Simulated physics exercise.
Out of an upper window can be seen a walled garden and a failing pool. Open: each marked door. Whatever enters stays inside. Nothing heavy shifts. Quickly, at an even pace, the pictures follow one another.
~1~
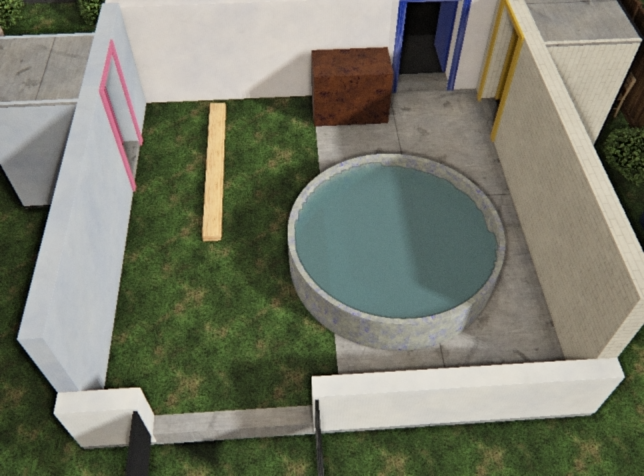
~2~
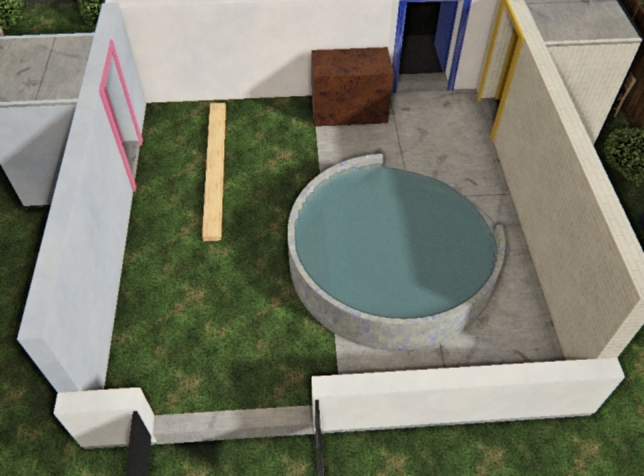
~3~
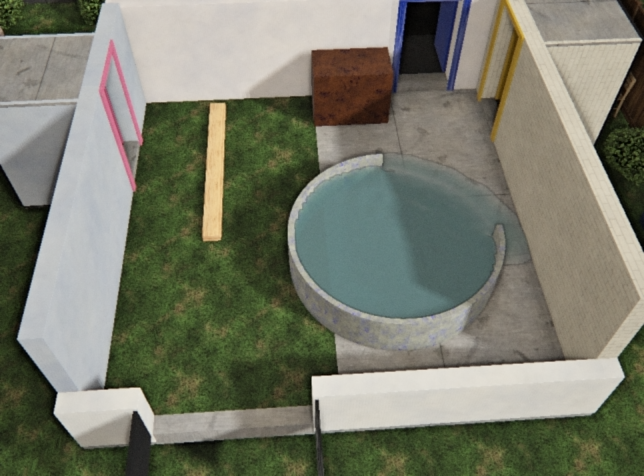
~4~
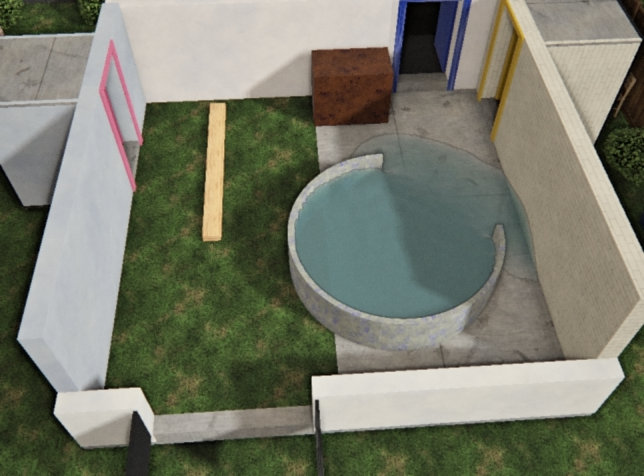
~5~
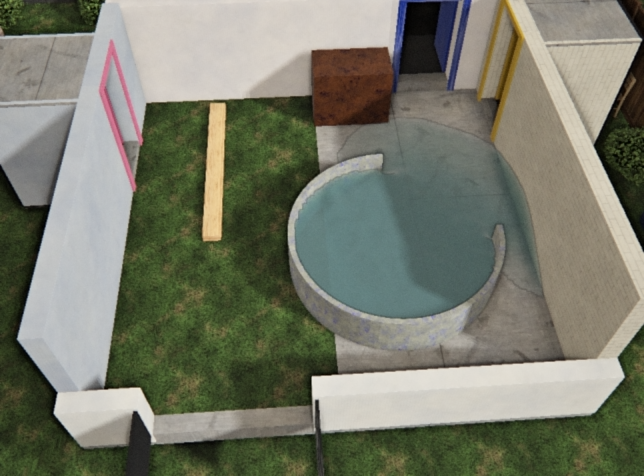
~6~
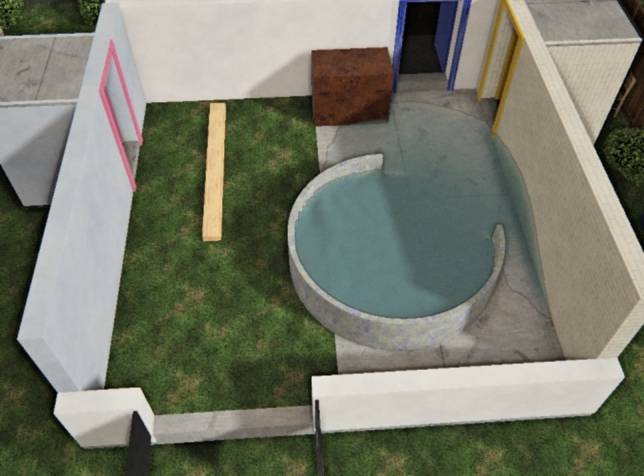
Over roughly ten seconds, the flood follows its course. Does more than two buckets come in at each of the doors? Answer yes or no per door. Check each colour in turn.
The blue door yes, the pink door no, the yellow door yes.
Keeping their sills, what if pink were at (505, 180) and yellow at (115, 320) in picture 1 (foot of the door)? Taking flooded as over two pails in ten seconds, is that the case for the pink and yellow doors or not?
I'd say the pink door beats the mark and the yellow door remains short of it.
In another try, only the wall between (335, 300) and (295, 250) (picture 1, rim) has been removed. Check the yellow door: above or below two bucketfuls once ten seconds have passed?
Taking them in turn, yellow door falls short.
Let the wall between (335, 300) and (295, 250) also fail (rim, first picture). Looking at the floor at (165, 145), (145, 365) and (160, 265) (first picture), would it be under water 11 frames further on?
Listed order gives left alone; sopping; sopping.
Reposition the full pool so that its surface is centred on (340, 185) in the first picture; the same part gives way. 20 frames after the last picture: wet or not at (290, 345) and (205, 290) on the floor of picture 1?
Result: Spared; spared.
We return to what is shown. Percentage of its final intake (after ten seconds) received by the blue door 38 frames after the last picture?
Roughly 100 %.
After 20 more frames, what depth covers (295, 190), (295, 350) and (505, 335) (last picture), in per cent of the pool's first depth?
Respectively near 14, 0 and 6 per cent.
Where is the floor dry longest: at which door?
Answer: The door marked pink.
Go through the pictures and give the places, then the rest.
The first frame shows still water in the round pool at (395, 234).
In the second frame, water pours out on the round pool's far side and has run to a hidden place.
In the third frame, water pours out on the round pool's far side and has run to (529, 254).
In the fourth frame, the front is at (536, 275), out from the gap on the round pool's far side.
In the fifth frame, the front is at (369, 128), out from the gap on the round pool's far side.
In the sixth frame, the front is at (394, 107), out from the gap on the round pool's far side.
A moment on, water covers 30 % of the floor; the blue door wet at the sill, nothing in, the pink door not reached, the yellow door under two buckets in.
Next, water covers 35 % of the floor; the blue door over two buckets in, the pink door not reached, the yellow door over two buckets in.
Then, water covers 50 % of the floor; the blue door far over two buckets in, the pink door not reached, the yellow door far over two buckets in.
Later, water covers 75 % of the floor; the blue door far over two buckets in, the pink door not reached, the yellow door far over two buckets in.
In the end, water covers 95 % of the floor; the blue door far over two buckets in, the pink door wet at the sill, nothing in, the yellow door far over two buckets in.
